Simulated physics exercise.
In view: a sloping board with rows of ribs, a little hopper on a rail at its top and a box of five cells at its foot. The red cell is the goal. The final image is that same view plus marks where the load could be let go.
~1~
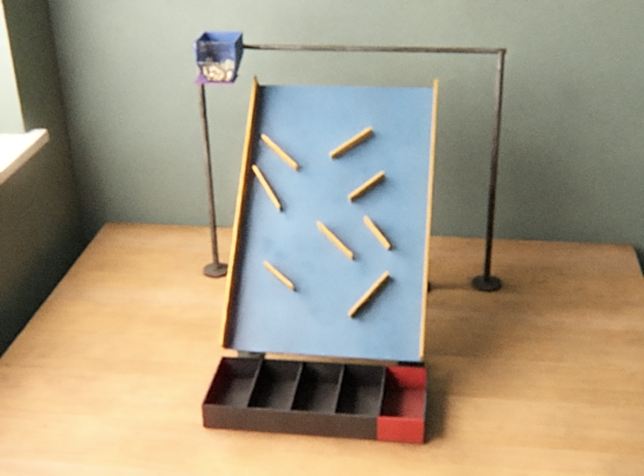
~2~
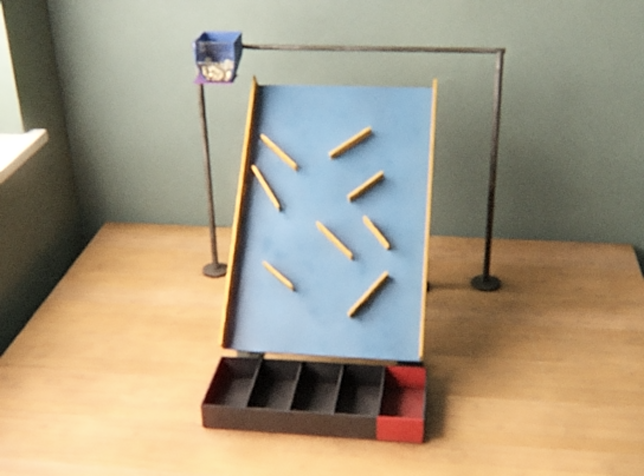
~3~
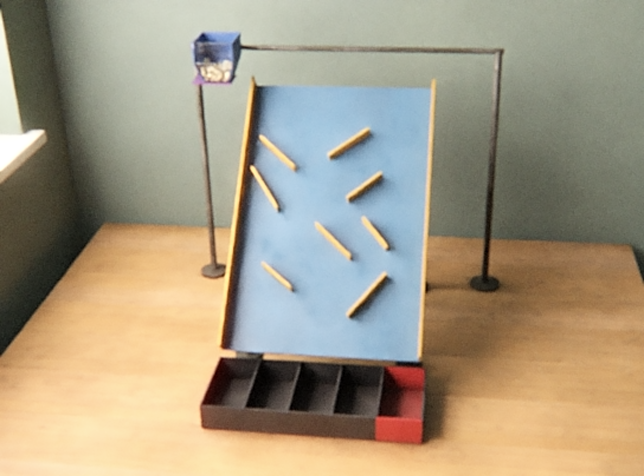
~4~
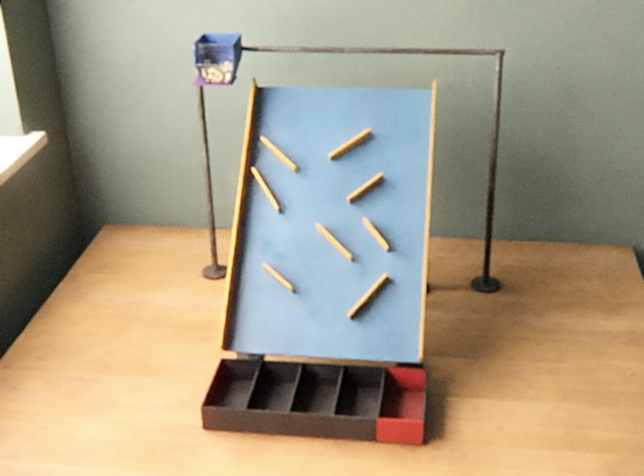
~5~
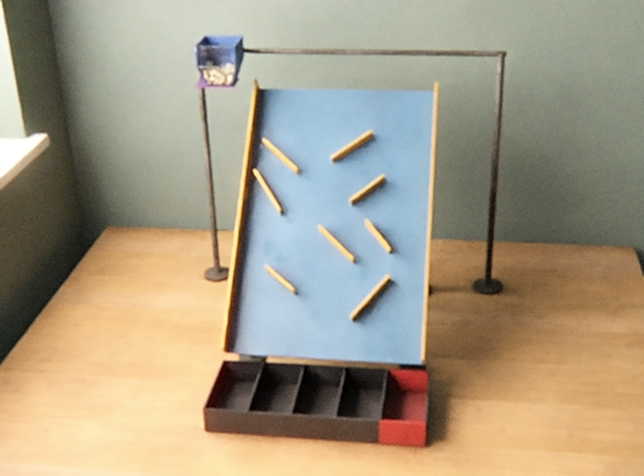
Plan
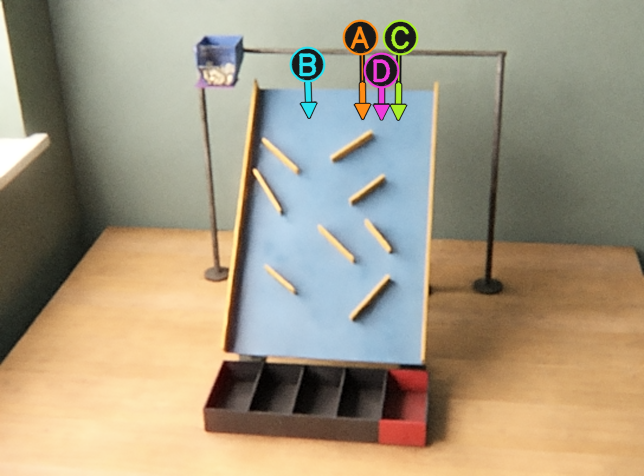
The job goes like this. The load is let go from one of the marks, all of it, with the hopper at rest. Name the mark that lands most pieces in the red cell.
The best mark is C.
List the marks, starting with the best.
Best to worst: C, D, A, B.
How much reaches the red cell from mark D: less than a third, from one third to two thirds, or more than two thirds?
It is from one third to two thirds.
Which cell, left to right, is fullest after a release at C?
It is the fifth one.
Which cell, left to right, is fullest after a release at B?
The third from the left.
On the marked copy, mark A meets the board at (362, 113); mark B meets the board at (308, 112); mark C meets the board at (398, 114); mark D meets the board at (381, 113).
With A, a small share in the red cell, close to half in other cells, close to a quarter held on the board.
With B, only a few in the red cell, the bulk in other cells, a small share held on the board.
With C, close to two thirds in the red cell, a small share in other cells, a small share held on the board.
With D, close to half in the red cell, close to a third in other cells, a small share held on the board.
